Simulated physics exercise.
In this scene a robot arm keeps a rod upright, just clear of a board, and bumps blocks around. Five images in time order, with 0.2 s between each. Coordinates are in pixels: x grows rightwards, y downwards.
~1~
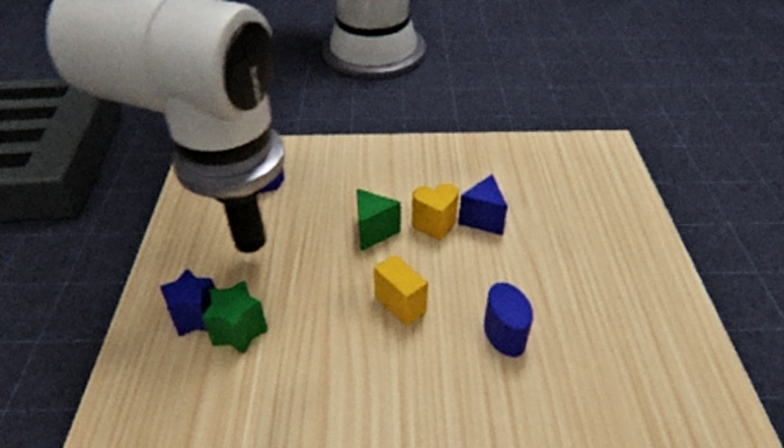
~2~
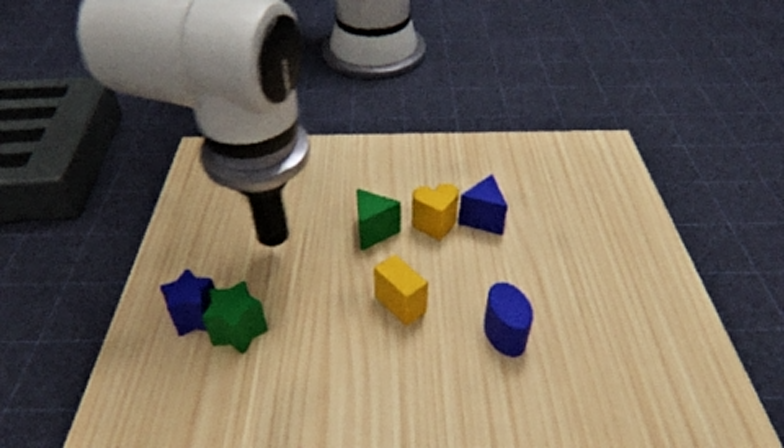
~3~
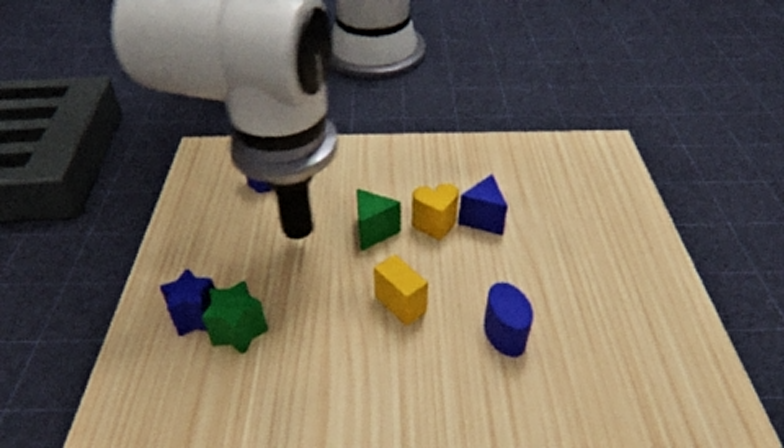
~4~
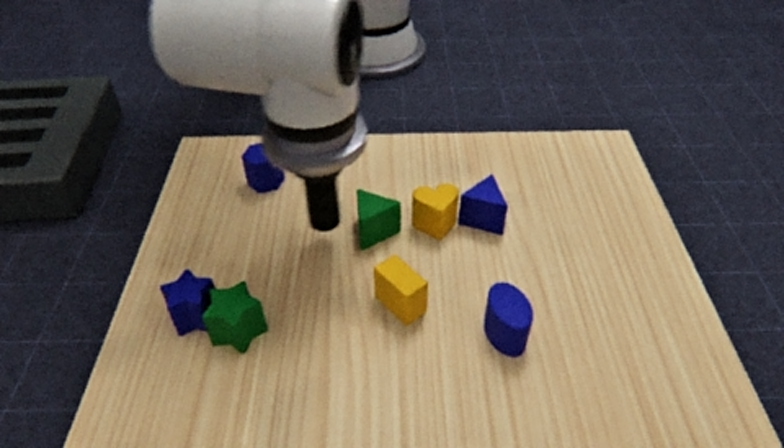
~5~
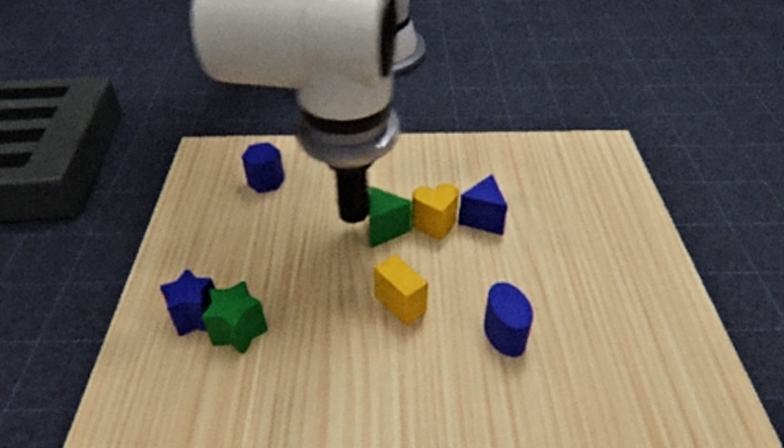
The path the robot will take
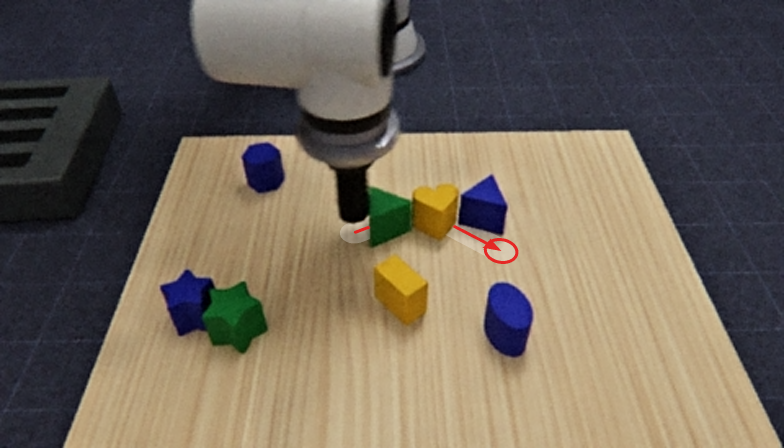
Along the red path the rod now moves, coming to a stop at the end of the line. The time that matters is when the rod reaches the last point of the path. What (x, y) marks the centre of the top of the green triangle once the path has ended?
Close to (437, 216).
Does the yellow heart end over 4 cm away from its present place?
I believe so.
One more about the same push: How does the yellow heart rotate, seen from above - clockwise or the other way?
Looking from above, the answer is counterclockwise.
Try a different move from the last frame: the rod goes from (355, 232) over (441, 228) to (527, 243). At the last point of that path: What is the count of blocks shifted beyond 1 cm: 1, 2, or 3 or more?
Blocks moved: Three or more.
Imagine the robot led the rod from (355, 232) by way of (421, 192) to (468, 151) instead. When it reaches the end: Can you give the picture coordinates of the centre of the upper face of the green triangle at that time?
It sits at (411, 199).
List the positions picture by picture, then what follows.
In the first picture, lower end of the rod at (251, 243), tops of blocks, green triangle at (373, 203), yellow heart at (437, 195), blue triangle at (487, 191).
In the second picture, rod at (273, 236), blocks as before.
In the third picture, rod at (298, 229), blocks as before.
In the fourth picture, rod at (325, 222), blocks as before.
In the fifth picture, rod at (354, 214), green triangle at (384, 201), yellow heart at (437, 195), blue triangle at (487, 191).
The drawn path runs from (355, 232) over (404, 215) and (454, 226) to (501, 251).
On the path given first. One third of the way, rod at (405, 196); green triangle at (423, 203), turned 55° clockwise; yellow heart at (461, 196), turned 25° anticlockwise; blue triangle at (499, 191), turned 25° anticlockwise.
Two thirds of the way, rod at (455, 208); green triangle at (434, 214), turned 110° clockwise; yellow heart at (482, 212), turned 45° anticlockwise; blue triangle at (507, 192), turned 60° anticlockwise.
At the end, rod at (504, 232); green triangle at (437, 216), turned 120° clockwise; yellow heart at (529, 239), turned 25° anticlockwise; blue triangle at (514, 196), turned 90° anticlockwise.
